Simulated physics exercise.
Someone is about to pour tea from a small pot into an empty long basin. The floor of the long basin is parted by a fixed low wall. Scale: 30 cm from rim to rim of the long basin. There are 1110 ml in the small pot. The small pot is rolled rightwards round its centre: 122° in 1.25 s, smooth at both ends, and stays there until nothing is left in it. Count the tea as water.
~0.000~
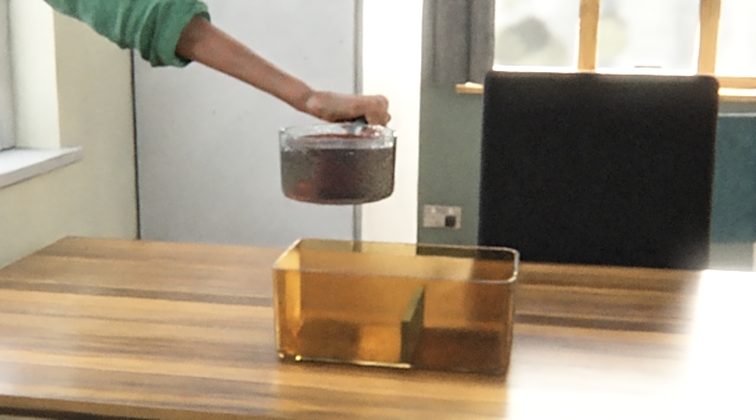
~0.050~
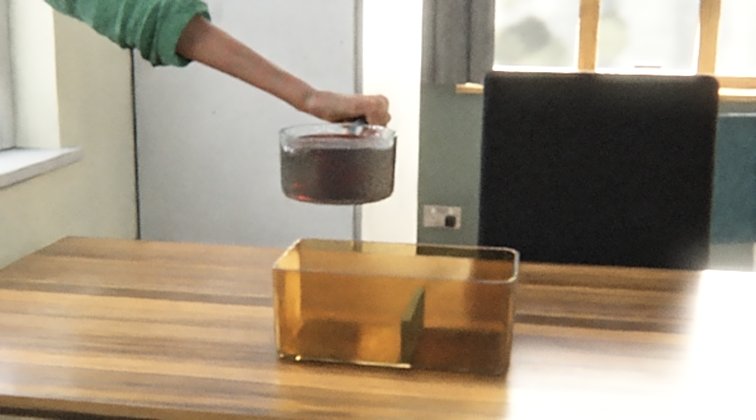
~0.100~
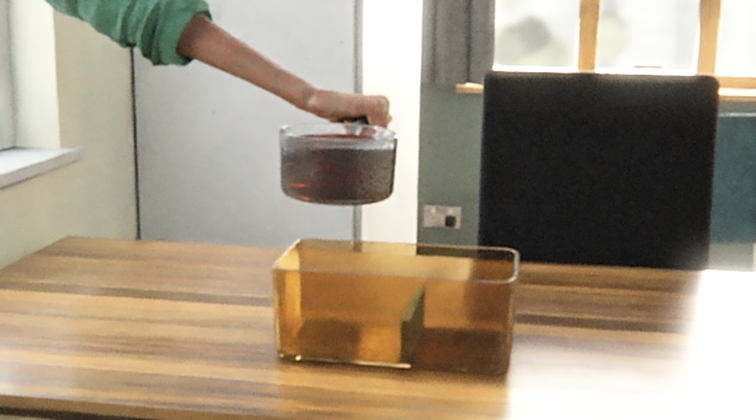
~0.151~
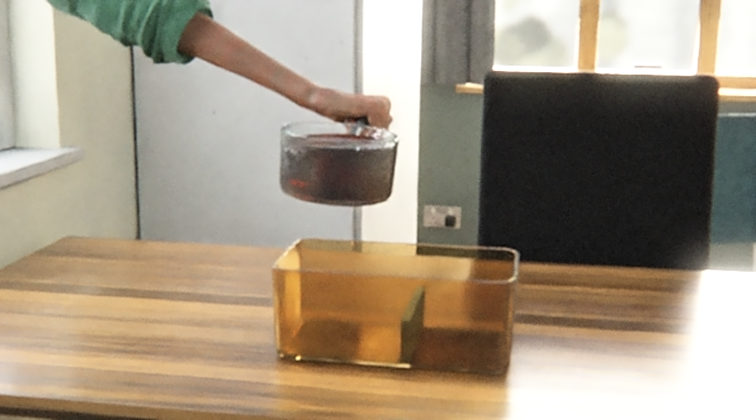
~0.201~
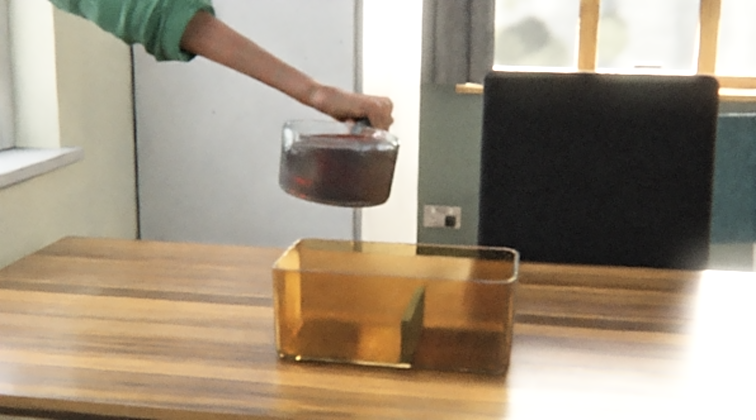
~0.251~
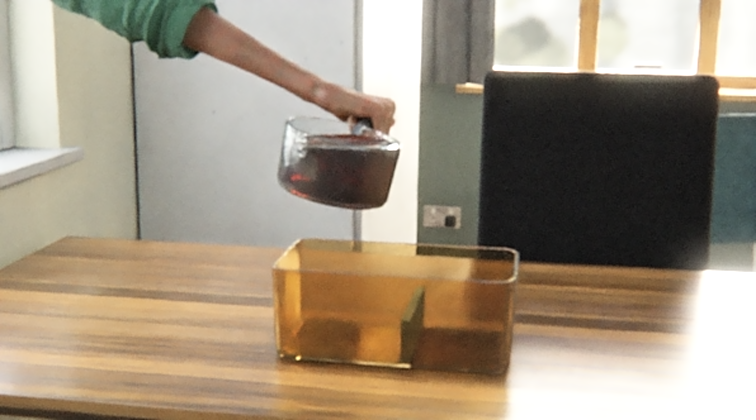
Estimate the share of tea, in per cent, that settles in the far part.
About 74 per cent.
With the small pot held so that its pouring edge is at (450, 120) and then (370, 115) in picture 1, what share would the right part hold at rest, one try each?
First 80, then 60 per cent.
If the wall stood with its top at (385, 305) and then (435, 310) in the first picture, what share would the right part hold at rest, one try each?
First 90, then 55 per cent.
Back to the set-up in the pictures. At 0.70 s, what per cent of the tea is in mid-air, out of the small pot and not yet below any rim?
Some 30 per cent.
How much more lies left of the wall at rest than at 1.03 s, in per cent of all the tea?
Near 10 in a hundred.
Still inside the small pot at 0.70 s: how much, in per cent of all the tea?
Near 50 in a hundred.
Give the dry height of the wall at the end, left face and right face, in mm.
Left about 48 mm, right about 14 mm.
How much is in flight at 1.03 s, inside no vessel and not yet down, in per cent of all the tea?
Some 5 per cent.
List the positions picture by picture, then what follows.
In the first picture, it leans 0°; its right rim is at (396, 136); the tea meets the walls at (285, 140) and (394, 144); the long basin's rim runs from (286, 254) to (516, 267); the wall's top is at (414, 303).
In the second picture, it leans 0°; its right rim is at (396, 136); the tea meets the walls at (285, 139) and (394, 144).
In the third picture, it leans 2°; its right rim is at (397, 138); the tea meets the walls at (286, 139) and (395, 144).
In the fourth picture, it leans 4°; its right rim is at (398, 140); the tea meets the walls at (287, 139) and (396, 145).
In the fifth picture, it leans 8°; its right rim is at (399, 144); the tea meets the walls at (287, 139) and (397, 145).
In the sixth picture, it leans 12°; its right rim is at (400, 148); the tea meets the walls at (288, 140) and (399, 146).
After 0.70 s the tilt is 73° and 49 per cent is still to pour, 1 is left of the wall and 20 right of it.
After 1.03 s the tilt is 113° and 5 per cent is still to pour, 16 is left of the wall and 74 right of it.
After 1.38 s the tilt is 122° and 0 per cent is still to pour, 25 is left of the wall and 74 right of it.
After 1.75 s the tilt is 122° and 0 per cent is still to pour, 25 is left of the wall and 74 right of it.
In the end 25 per cent lies left of the wall, 74 right of it and 1 outside.
